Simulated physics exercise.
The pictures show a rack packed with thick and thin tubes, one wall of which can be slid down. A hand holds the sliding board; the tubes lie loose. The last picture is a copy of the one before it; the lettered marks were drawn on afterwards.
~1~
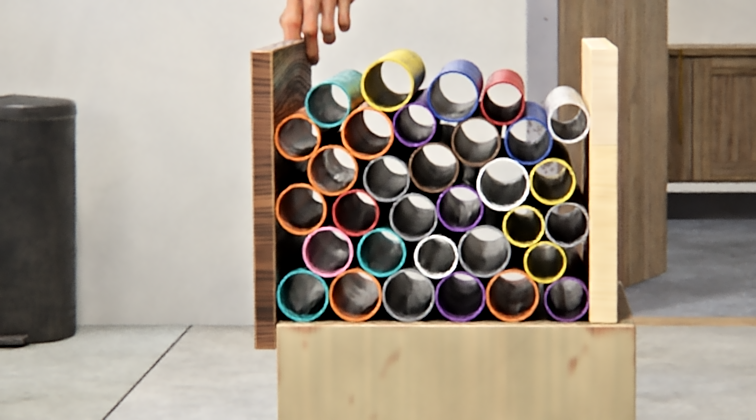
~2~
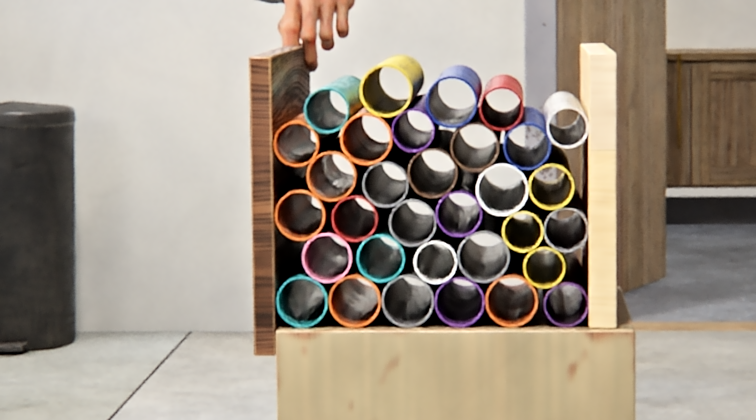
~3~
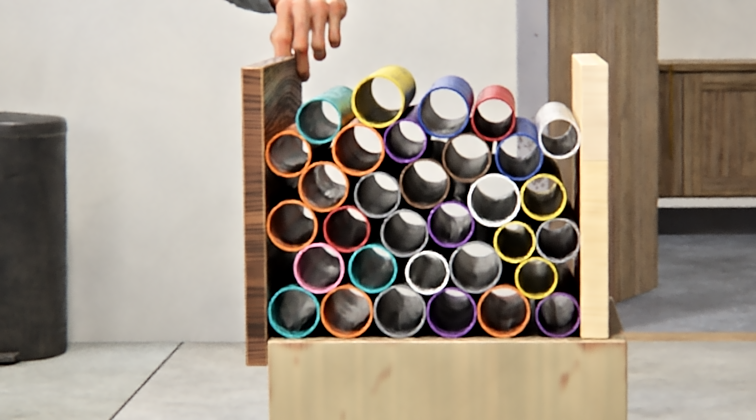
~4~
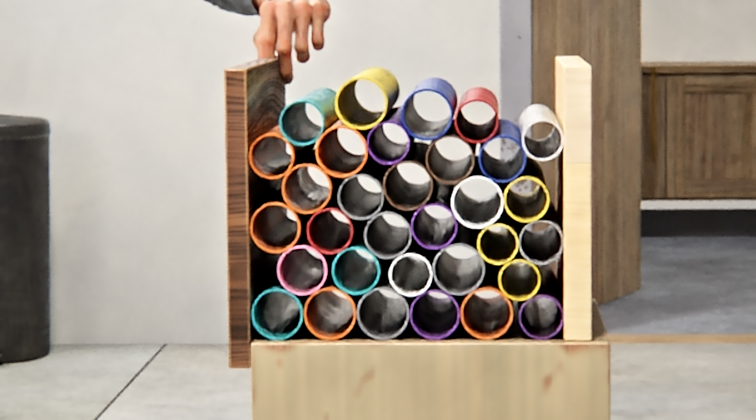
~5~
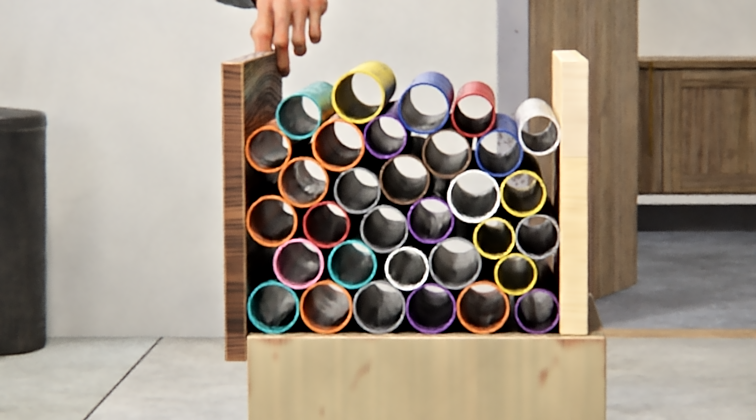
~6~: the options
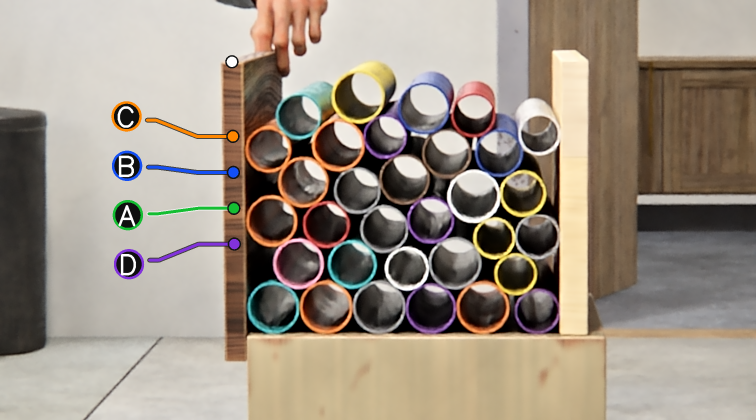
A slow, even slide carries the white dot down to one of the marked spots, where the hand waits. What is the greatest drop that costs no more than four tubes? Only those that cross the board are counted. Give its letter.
The answer is mark D.
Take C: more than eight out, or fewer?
At C, fewer than eight.
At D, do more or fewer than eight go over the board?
Fewer than eight.
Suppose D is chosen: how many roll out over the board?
The count is two.
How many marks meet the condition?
Four of the four.
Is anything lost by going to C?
No.
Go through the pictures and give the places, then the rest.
A blue tube (529, 141); a blue tube (453, 97); side board (285, 182), in the first frame.
Side board (284, 188); a turquoise tube (303, 302), in the second frame.
A purple tube (558, 315); a white tube (427, 273), in the third frame.
A purple tube (434, 227); a brown tube (408, 185), in the fourth frame.
A blue tube (499, 153); a blue tube (424, 109); side board (256, 193), in the fifth frame.
On the marked copy, A at (234, 209); B at (233, 173); C at (233, 136); D at (234, 244); the white dot at (232, 62).
With D. Early on, top of the board (246, 142).
Further on, top of the board (247, 235).
At the end, top of the board (247, 243), two out over the board.
As for the rest, A two out over the board; B none out over the board; C none out over the board.
